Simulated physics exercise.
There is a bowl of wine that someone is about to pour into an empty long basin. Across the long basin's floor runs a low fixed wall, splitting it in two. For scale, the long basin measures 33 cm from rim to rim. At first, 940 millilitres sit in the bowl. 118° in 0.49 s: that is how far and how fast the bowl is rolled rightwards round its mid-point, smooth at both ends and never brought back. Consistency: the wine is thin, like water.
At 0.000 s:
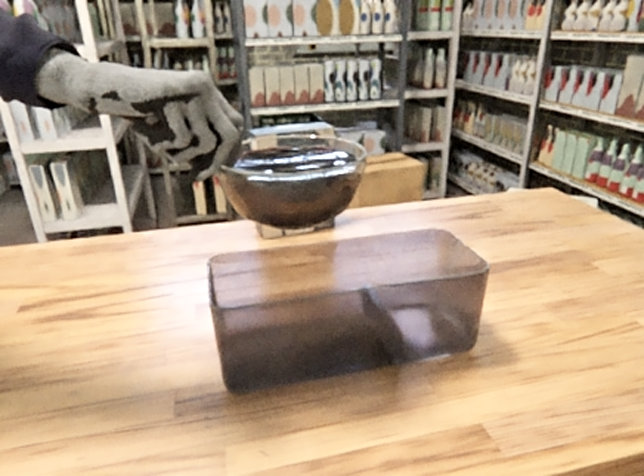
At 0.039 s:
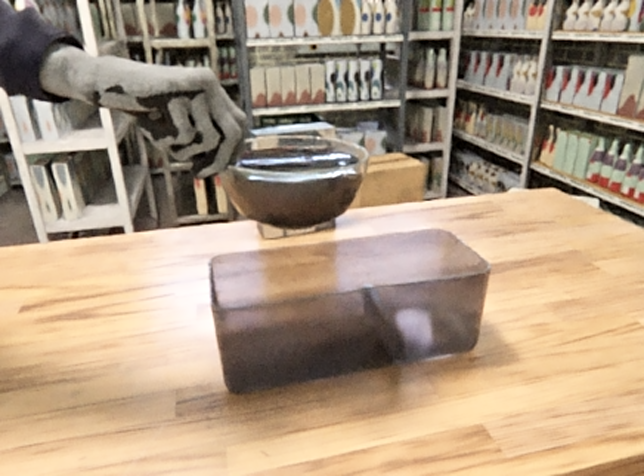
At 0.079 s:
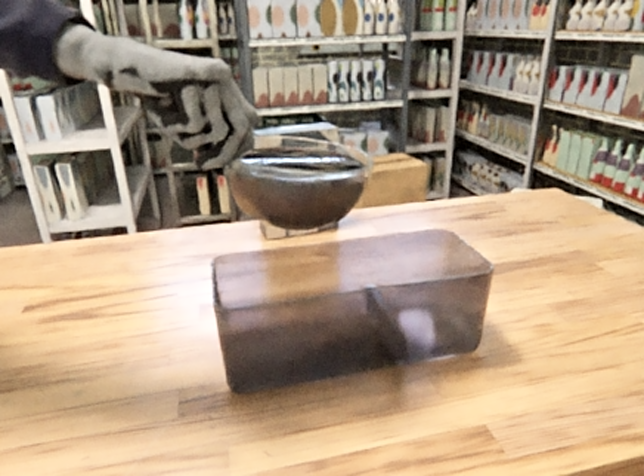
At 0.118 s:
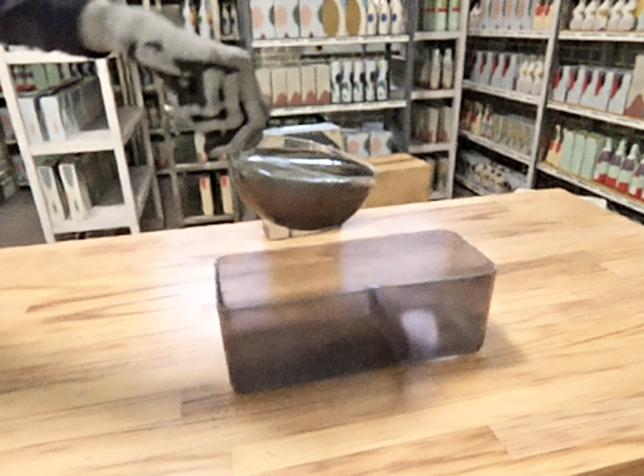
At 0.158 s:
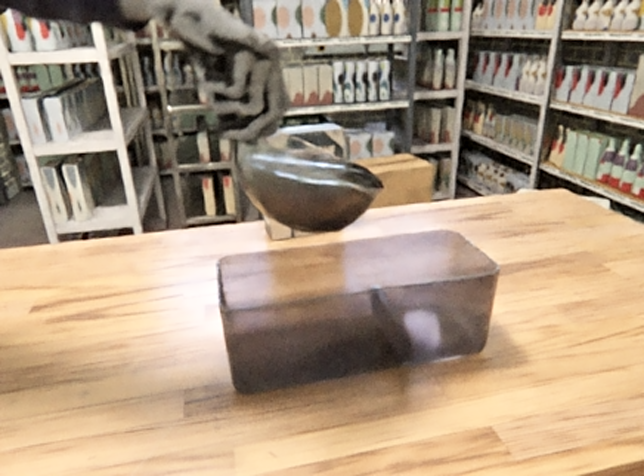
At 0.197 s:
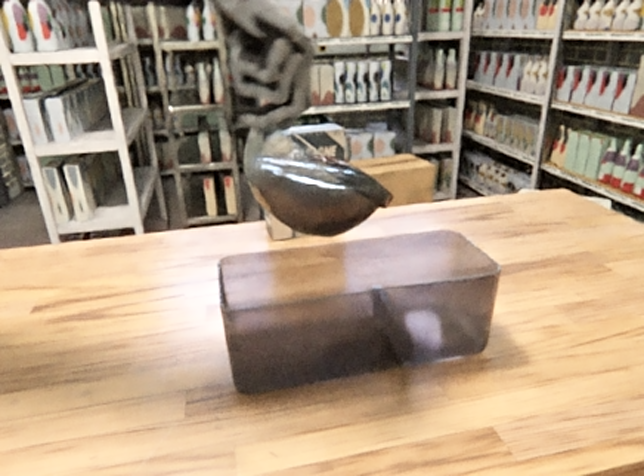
A gloved hand holds a glass bowl of dark liquid nearly level above a long, see-through basin divided in two on a wooden table. The hand rises and turns, rolling the bowl rightwards, slightly at first and then steeply, until its right edge points down over the basin.
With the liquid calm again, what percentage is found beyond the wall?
Beyond the wall there is roughly 43 percent.
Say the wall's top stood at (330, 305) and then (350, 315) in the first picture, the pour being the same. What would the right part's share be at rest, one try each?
It comes to 70 per cent, and then 55 per cent.
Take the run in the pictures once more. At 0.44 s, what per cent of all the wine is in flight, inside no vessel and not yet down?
About 14 per cent.
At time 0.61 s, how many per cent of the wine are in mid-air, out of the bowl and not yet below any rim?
Estimate: About 20 in a hundred.
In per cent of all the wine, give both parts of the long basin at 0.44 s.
I'd say some 38 on the left and some 44 on the right.
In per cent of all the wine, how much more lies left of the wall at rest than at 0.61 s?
Close to 3% of the whole.
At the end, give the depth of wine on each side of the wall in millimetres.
16 mm left, 30 mm right.
Then, 0.44 s in, the tilt is 114° and 3 per cent is still to pour, 37 is left of the wall and 45 right of it.
Then, 0.61 s in, the tilt is 118° and 0 per cent is still to pour, 43 is left of the wall and 32 right of it.
Then, 0.79 s in, the tilt is 118° and 1 per cent is still to pour, 42 is left of the wall and 40 right of it.
Then, 0.99 s in, the tilt is 118° and 0 per cent is still to pour, 46 is left of the wall and 43 right of it.
Finally, 46 per cent lies left of the wall, 43 right of it and 11 outside.
